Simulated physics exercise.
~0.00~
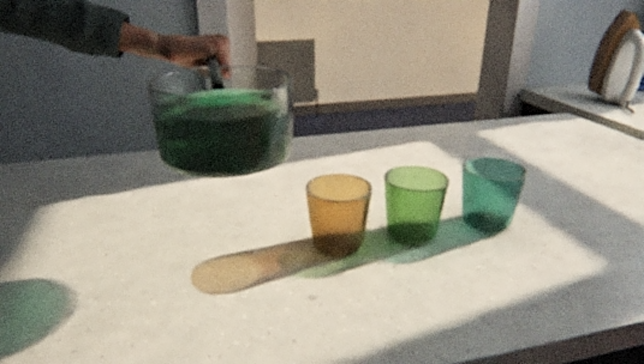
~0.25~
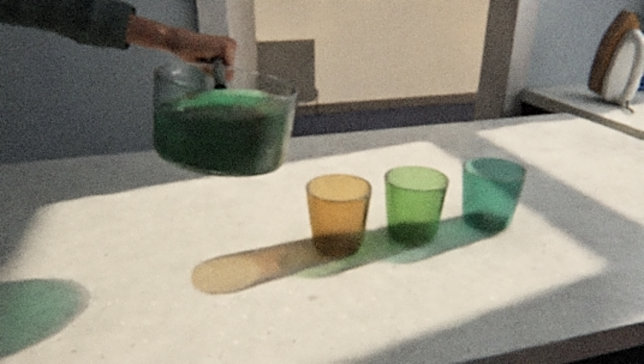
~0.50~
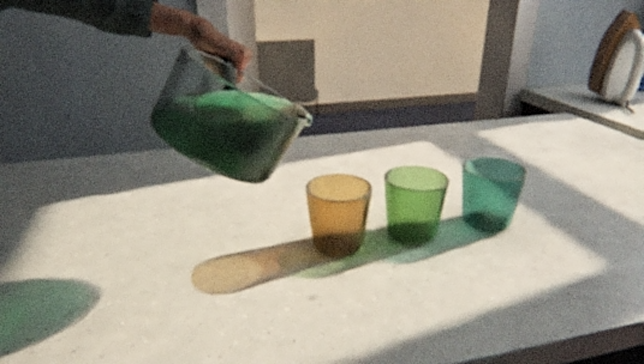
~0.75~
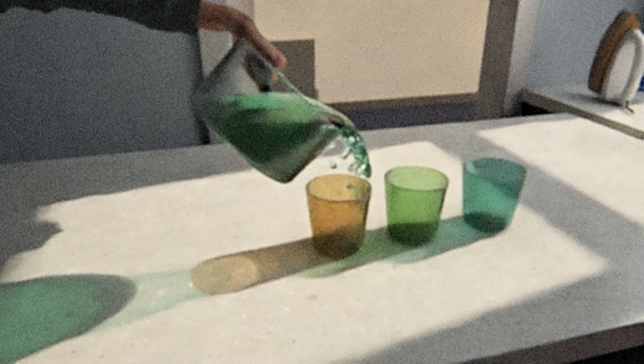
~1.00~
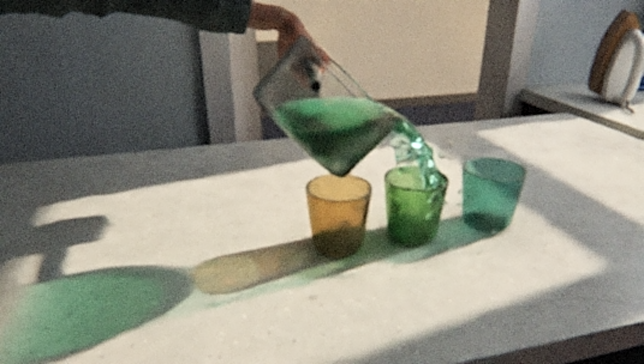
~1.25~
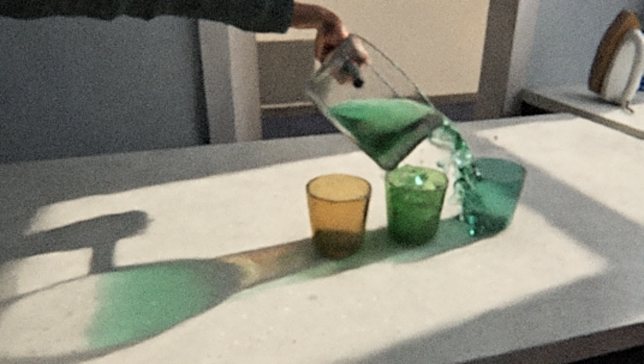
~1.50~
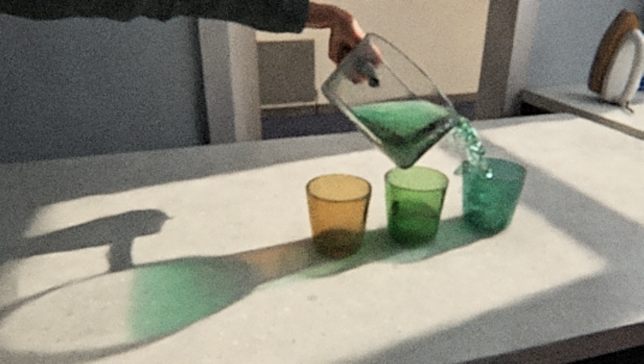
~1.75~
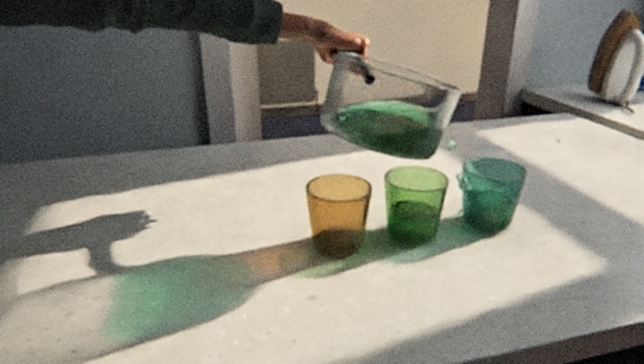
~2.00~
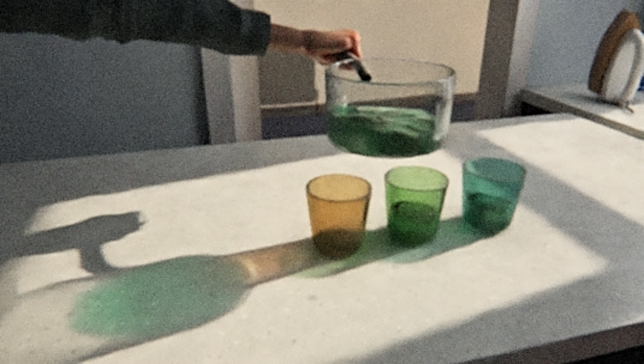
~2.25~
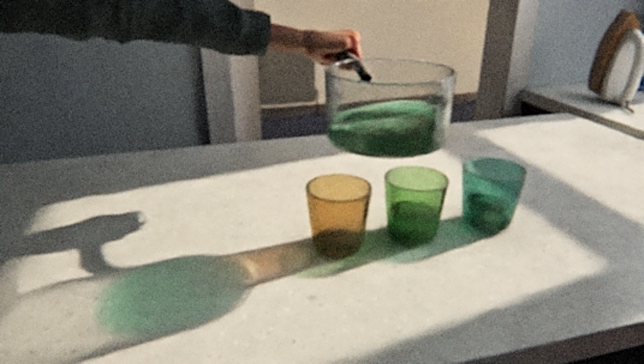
The footage shows a hand tilting a clear pot of green liquid to the right and sweeping it above orange, green and teal glasses on a sunlit counter, pouring as it moves, then leveling the pot, which stays held above the glasses with some liquid left.
